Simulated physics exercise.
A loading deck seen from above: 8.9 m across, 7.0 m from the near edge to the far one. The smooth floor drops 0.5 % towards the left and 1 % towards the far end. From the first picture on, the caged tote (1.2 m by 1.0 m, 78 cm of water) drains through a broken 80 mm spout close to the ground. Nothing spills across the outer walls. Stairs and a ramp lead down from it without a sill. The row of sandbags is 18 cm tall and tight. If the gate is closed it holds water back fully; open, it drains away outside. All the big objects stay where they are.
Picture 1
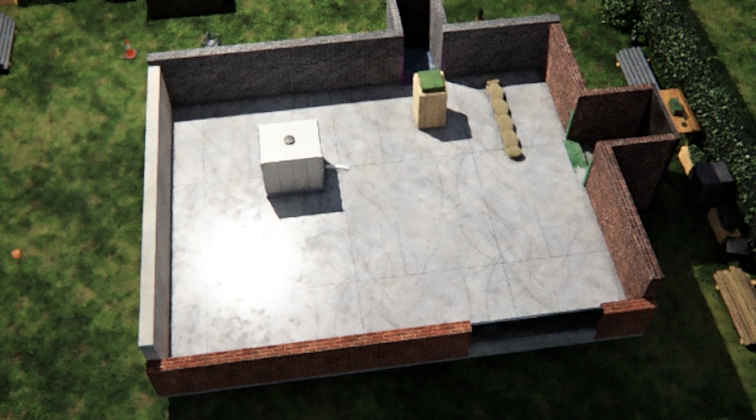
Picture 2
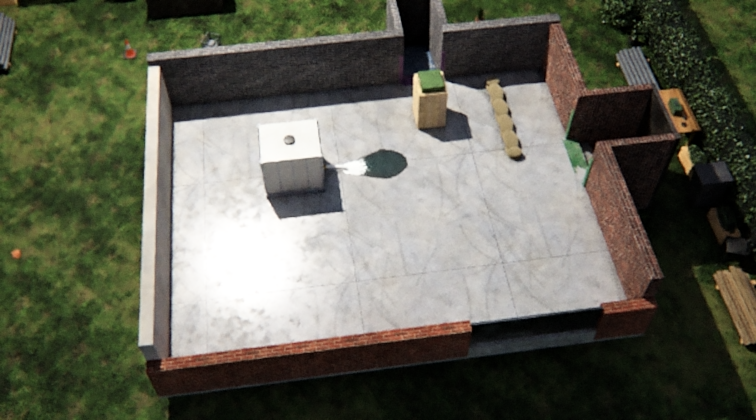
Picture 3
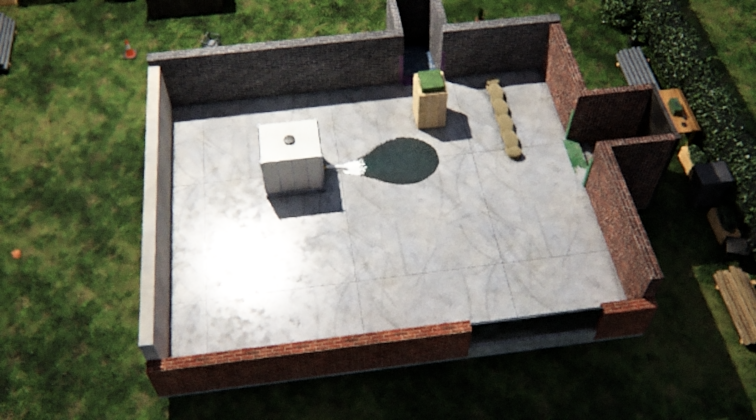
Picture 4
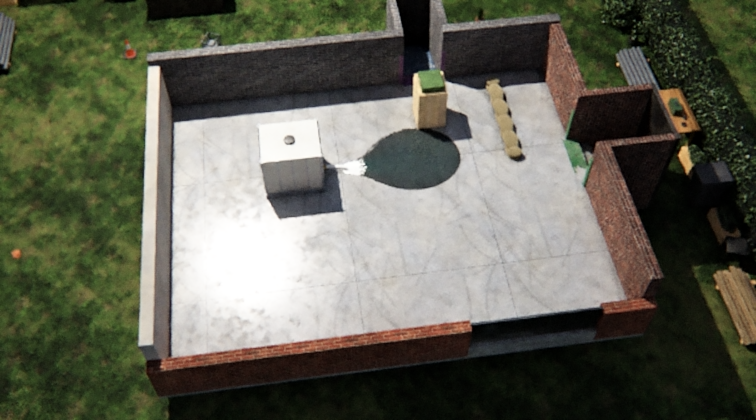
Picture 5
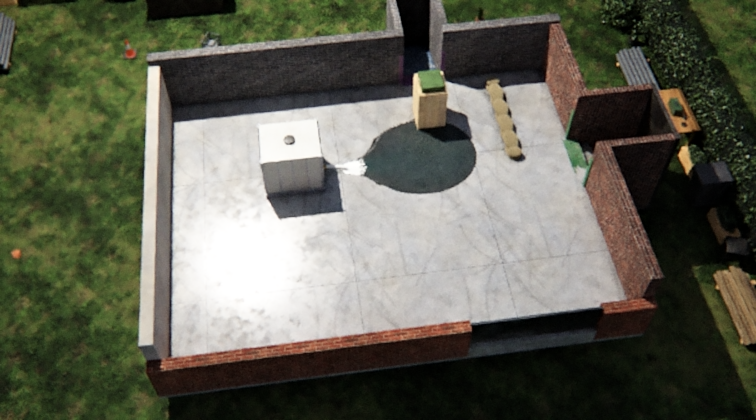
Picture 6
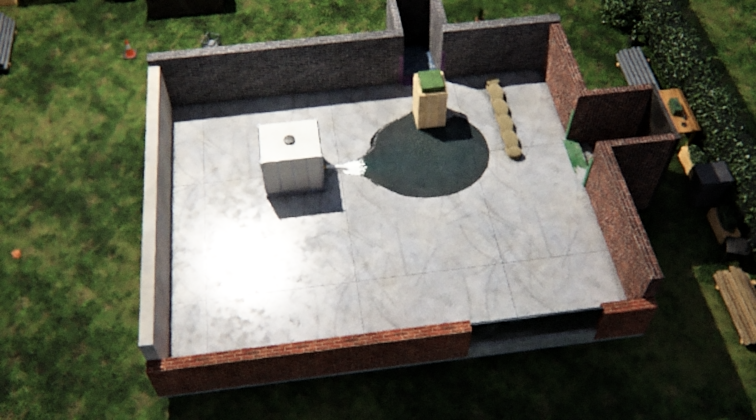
Water jets from the right side of a white, box-shaped tank and spreads across a pale, smooth floor enclosed by low brick and grey walls, seen from high above with grass around it. A tan box with a green top stands toward the back, left of a lumpy brownish row. The dark puddle widens rightward from a small patch, reaching around the tan box's base, while the camera stays still.
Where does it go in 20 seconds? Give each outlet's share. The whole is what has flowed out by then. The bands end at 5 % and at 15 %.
The gate opening takes less than 5 %; the flight of stairs down (marked green) takes less than 5 %; the down ramp (marked purple) takes from 5 to 15 %.
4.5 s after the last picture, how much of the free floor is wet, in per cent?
Near 15 per cent is wet.
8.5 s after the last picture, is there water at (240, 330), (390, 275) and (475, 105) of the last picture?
In turn: Still dry, still dry, flooded.
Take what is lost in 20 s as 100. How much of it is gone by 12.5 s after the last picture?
About 55 per cent.
Then, 1.5 s after the last picture water covers 10 % of the floor and is deepest (4 cm) near (351, 168); gone so far, the gate opening 0 %, the flight of stairs down (marked green) 0 %, the down ramp (marked purple) 0 %.
Then, 4.5 s after the last picture water covers 15 % of the floor and is deepest (4 cm) near (351, 168); gone so far, the gate opening 0 %, the flight of stairs down (marked green) 0 %, the down ramp (marked purple) 0 %.
Then, 8.5 s after the last picture water covers 20 % of the floor and is deepest (4 cm) near (351, 168); gone so far, the gate opening 0 %, the flight of stairs down (marked green) 0 %, the down ramp (marked purple) 1 %.
Then, 12.5 s after the last picture water covers 25 % of the floor and is deepest (4 cm) near (351, 168); gone so far, the gate opening 0 %, the flight of stairs down (marked green) 0 %, the down ramp (marked purple) 5 %.
Then, 16.5 s after the last picture water covers 30 % of the floor and is deepest (4 cm) near (351, 168); gone so far, the gate opening 0 %, the flight of stairs down (marked green) 0 %, the down ramp (marked purple) 9 %.
